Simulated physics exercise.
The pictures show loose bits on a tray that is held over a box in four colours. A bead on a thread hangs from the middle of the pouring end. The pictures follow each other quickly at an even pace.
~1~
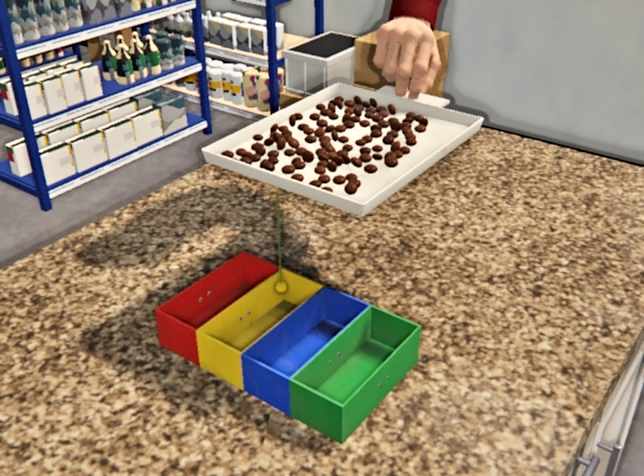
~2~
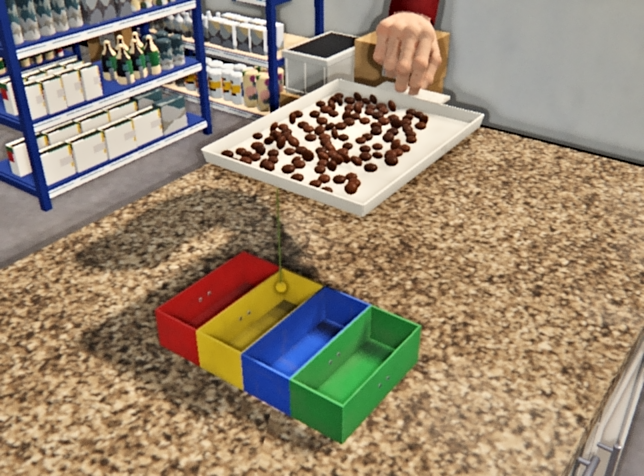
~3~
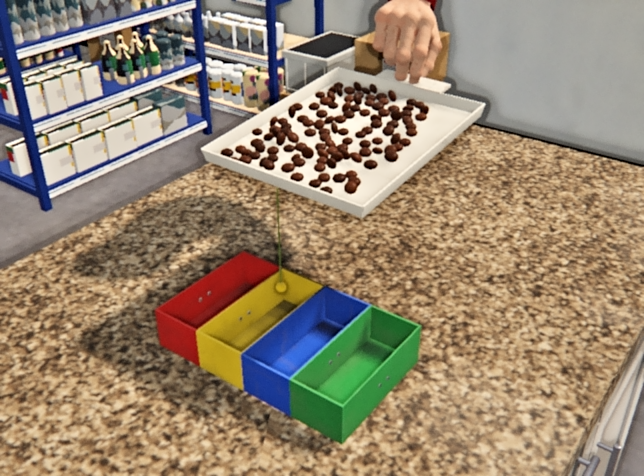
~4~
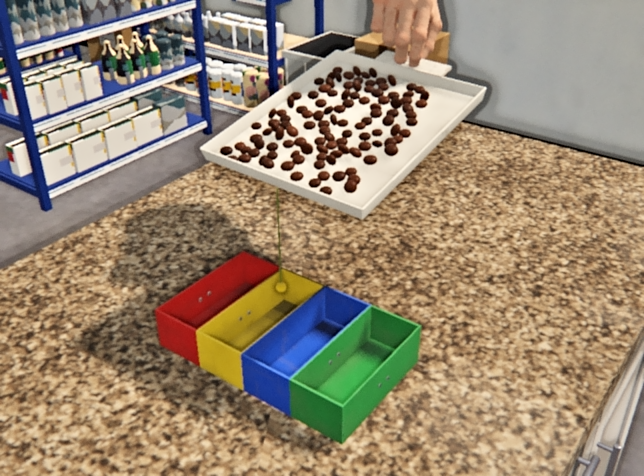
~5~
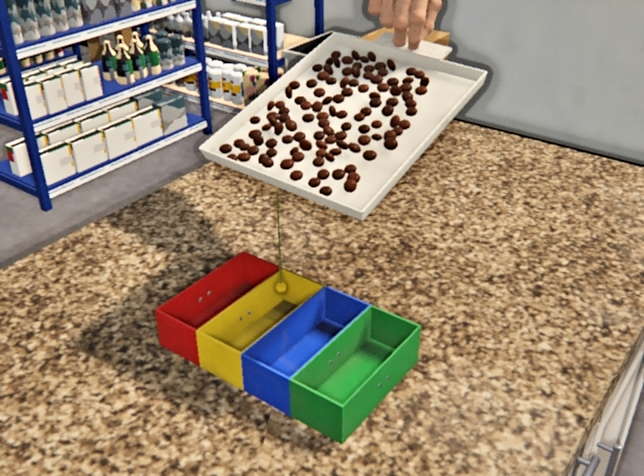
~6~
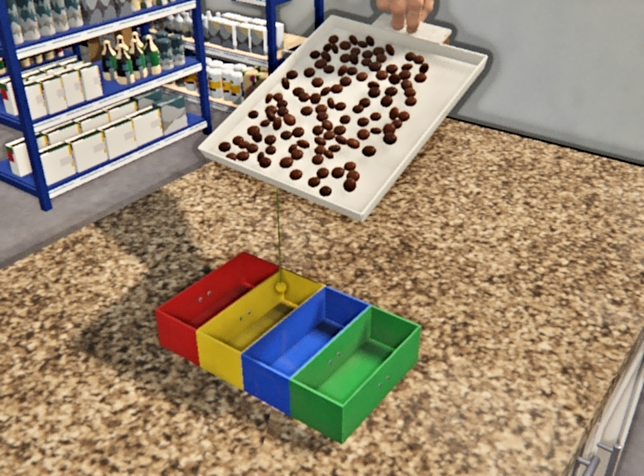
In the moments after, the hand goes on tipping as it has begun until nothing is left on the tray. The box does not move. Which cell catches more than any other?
Fullest: The blue cell.
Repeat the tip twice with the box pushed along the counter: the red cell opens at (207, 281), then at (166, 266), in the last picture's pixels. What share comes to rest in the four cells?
Near 90 % and 60 %.
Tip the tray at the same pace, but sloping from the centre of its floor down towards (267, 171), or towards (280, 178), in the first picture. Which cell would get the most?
First the red cell, then that red cell.
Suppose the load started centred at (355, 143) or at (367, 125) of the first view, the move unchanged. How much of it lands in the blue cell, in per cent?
First some 40, then 40 per cent.
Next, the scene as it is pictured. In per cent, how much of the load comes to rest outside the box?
Near 10 %.
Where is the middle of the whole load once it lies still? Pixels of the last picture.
At about (279, 371).
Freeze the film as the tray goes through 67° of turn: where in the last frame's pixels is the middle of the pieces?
Around (296, 165).
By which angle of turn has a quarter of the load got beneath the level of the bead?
At some 90 degrees.
Just after the last frame, tray tipped steeply; almost all on the tray; just a few falling or outside the box.
A moment on, tray tipped past a quarter turn; about a tenth on the tray; roughly a third in the blue cell; about a tenth in the green cell; about a tenth in the yellow cell; about a tenth in the red cell; roughly a quarter falling or outside the box.
Further on, tray tipped past a quarter turn; roughly a third in the blue cell; roughly a quarter in the yellow cell; roughly a quarter in the green cell; about a tenth in the red cell; about a tenth falling or outside the box.
When it is over, tray tipped past a quarter turn; roughly a third in the blue cell; roughly a quarter in the yellow cell; roughly a quarter in the green cell; about a tenth in the red cell; about a tenth outside the box.
